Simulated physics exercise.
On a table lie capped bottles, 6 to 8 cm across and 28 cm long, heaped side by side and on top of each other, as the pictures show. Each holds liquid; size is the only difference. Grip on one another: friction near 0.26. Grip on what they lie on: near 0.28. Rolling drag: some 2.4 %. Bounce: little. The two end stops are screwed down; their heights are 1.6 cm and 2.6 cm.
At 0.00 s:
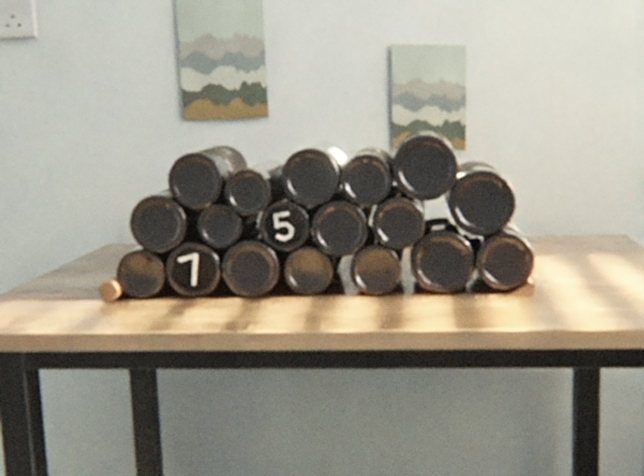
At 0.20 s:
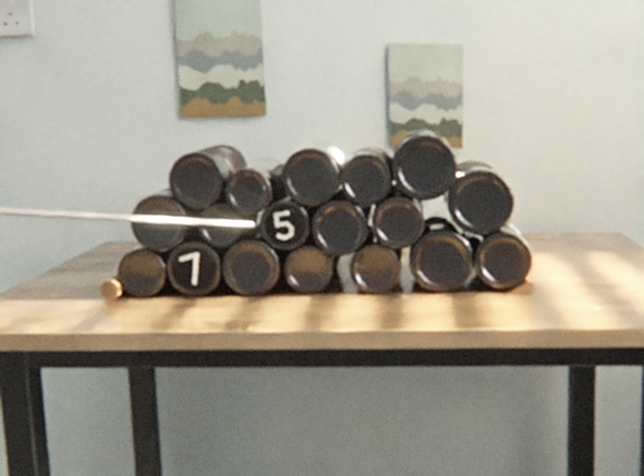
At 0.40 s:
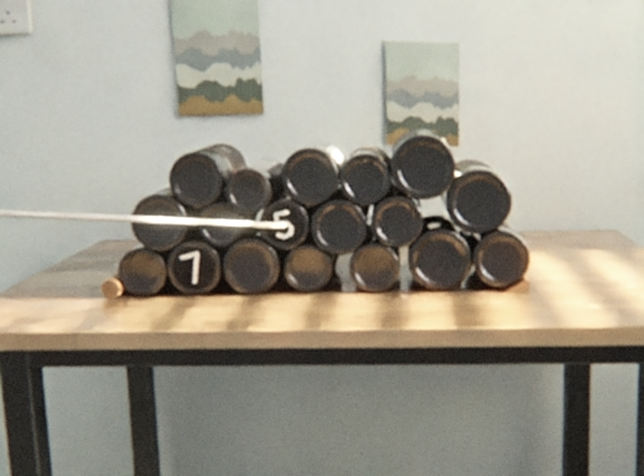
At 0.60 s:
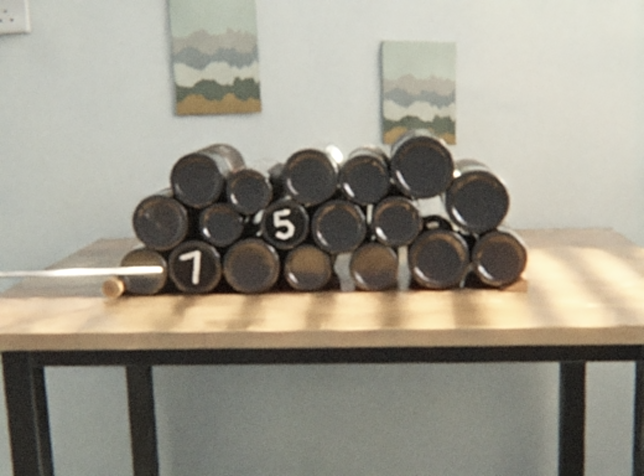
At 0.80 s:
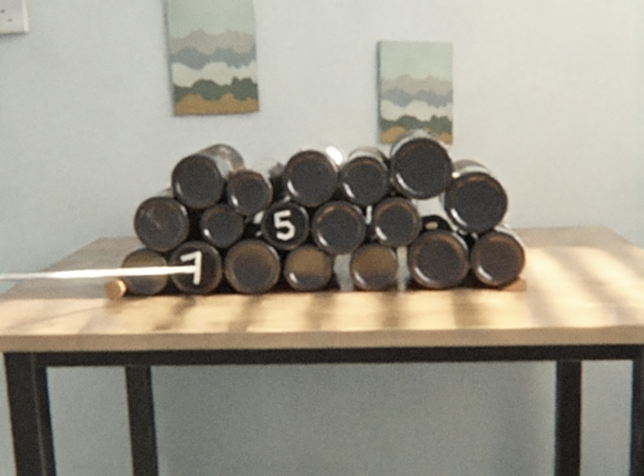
At first, dark capped bottles lie heaped in rows on a wooden table, two of them marked with white numbers. A thin pale pointer then reaches in from the left to the numbered bottle in the middle row, and afterwards points to the numbered one in the bottom row, while the heap stays still.
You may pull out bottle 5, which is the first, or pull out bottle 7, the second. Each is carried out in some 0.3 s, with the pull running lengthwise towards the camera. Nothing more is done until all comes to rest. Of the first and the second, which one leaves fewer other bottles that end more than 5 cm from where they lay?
The first.
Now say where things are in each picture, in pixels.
In the first picture, 18 bottles, 6 on the base, highest (425, 168); no. 7 (193, 270), no. 5 (284, 226); left round bar (2.6 cm) (108, 281); right wedge (1.6 cm) (532, 283).
In the second picture, nothing has moved, the pointer shows the first choice, no. 5 at (284, 226).
In the third picture, nothing has moved, the pointer shows the first choice, no. 5 at (284, 225).
In the fourth picture, nothing has moved, the pointer shows the second choice, no. 7 at (194, 268).
In the fifth picture, nothing has moved, the pointer shows the second choice, no. 7 at (195, 269).
First choice, 0.48 s in, 0 now displaced over 5 cm.
First choice, at rest by 0.7 s, 0 moved over 5 cm; not one over the end stops; top of the pile 20 cm high, from 20 cm.
Second choice, 0.65 s in, 2 now displaced over 5 cm; the one last seen at (160, 224) 4.7 cm left.
Second choice, at rest by 1.3 s, 4 moved over 5 cm; 1 over the left round bar; the one last seen at (160, 224) fallen off to the left; top of the pile 20 cm high, from 20 cm.
